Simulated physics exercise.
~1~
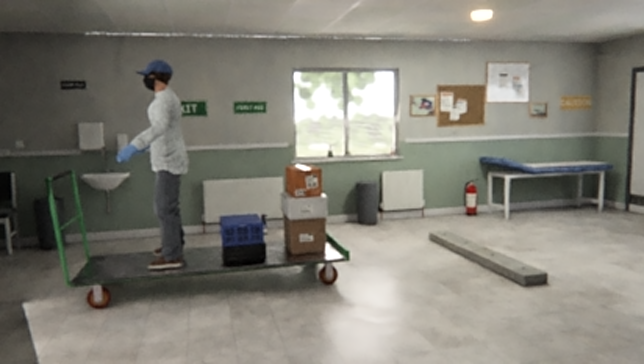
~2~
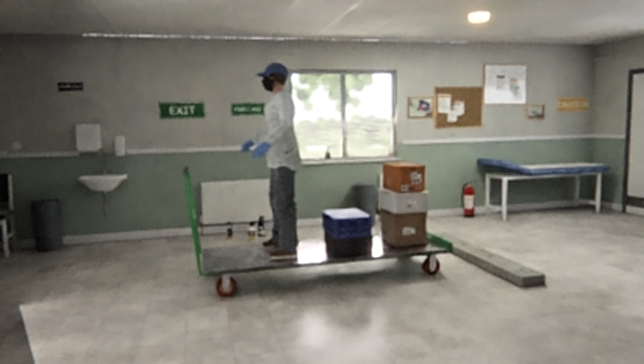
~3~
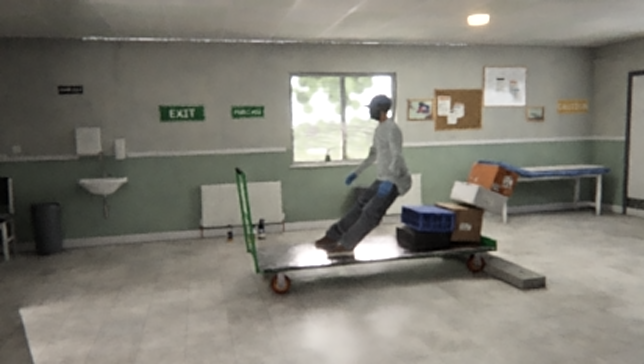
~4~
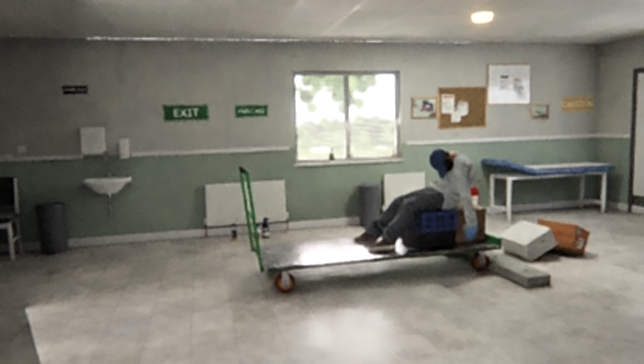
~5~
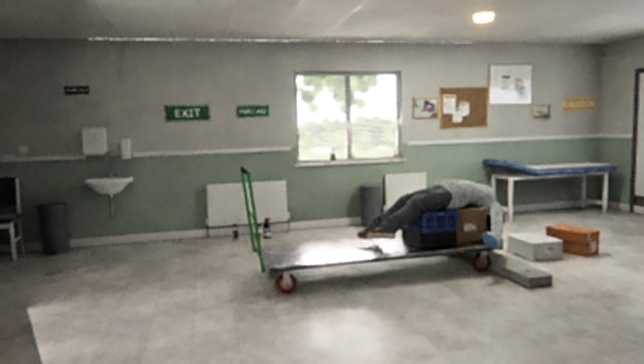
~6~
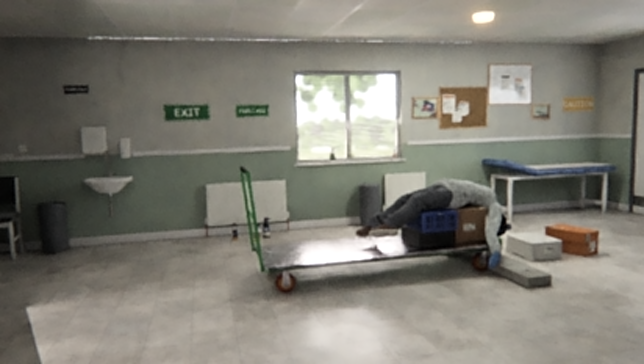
A person in a blue cap rode a loaded platform trolley rightward until it stopped against a beam on the floor, then toppled forward over the crates as an orange box and a white box tumbled off, ending draped face-down across the remaining load.
